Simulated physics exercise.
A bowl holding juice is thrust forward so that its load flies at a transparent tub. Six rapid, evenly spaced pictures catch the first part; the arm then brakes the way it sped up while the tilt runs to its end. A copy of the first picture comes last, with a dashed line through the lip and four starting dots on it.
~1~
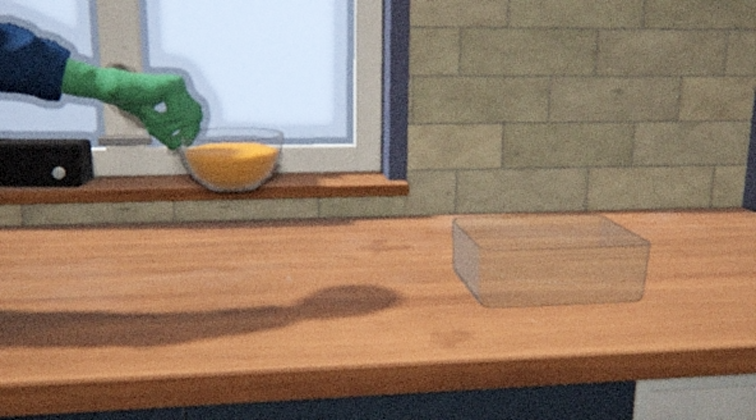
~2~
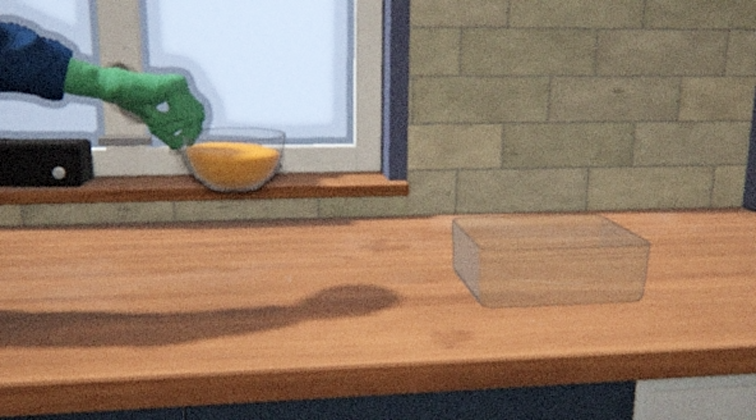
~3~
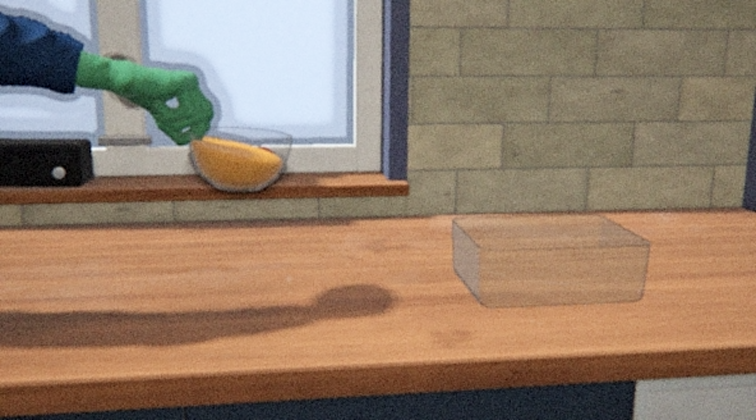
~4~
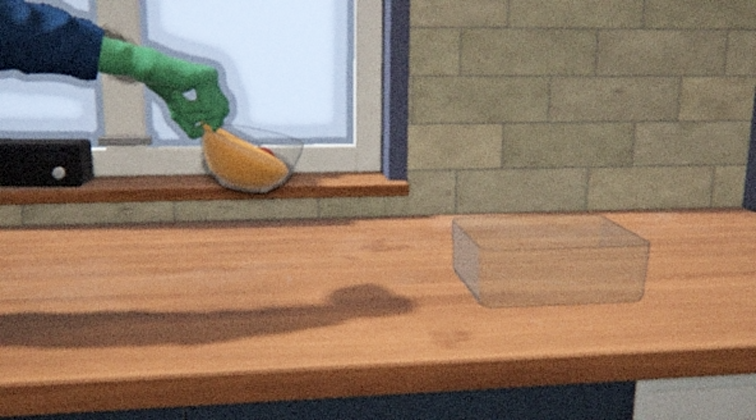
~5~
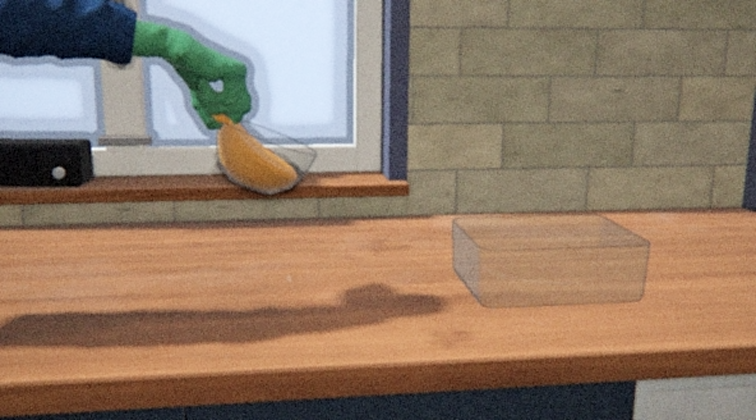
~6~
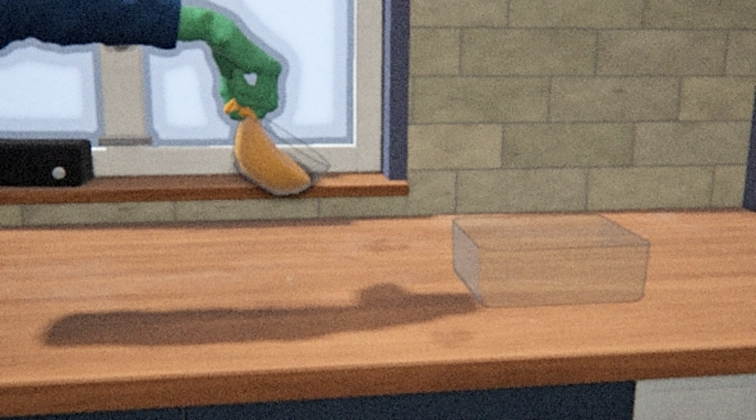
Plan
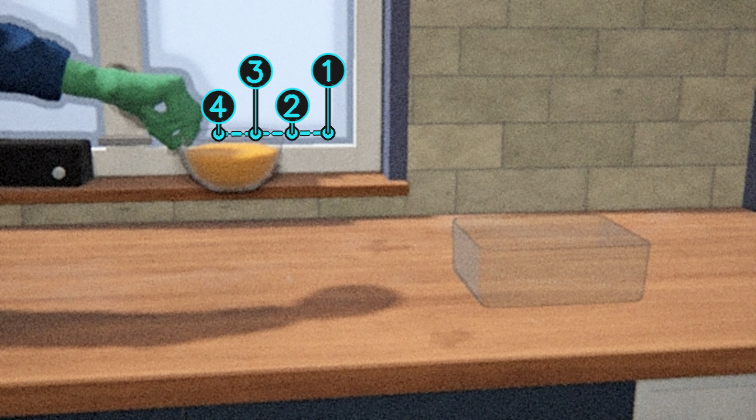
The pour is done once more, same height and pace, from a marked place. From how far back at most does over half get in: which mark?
Use place 1.
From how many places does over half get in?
One of the four.
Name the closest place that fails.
The answer is 2.
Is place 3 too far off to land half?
Yes.
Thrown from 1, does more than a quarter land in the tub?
Yes, clearly.
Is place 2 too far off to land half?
Yes, it does.
On the marked copy, 1 at (328, 132); 2 at (292, 133); 3 at (255, 133); 4 at (218, 134).
Choosing 1, about 73 % lands in the tub, 15 % falls short and 12 % goes beside or beyond.
Choosing 2, about 18 % lands in the tub, 76 % falls short and 6 % goes beside or beyond.
Choosing 3, about 0 % lands in the tub, 96 % falls short and 4 % goes beside or beyond.
Choosing 4, about 0 % lands in the tub, 99 % falls short.
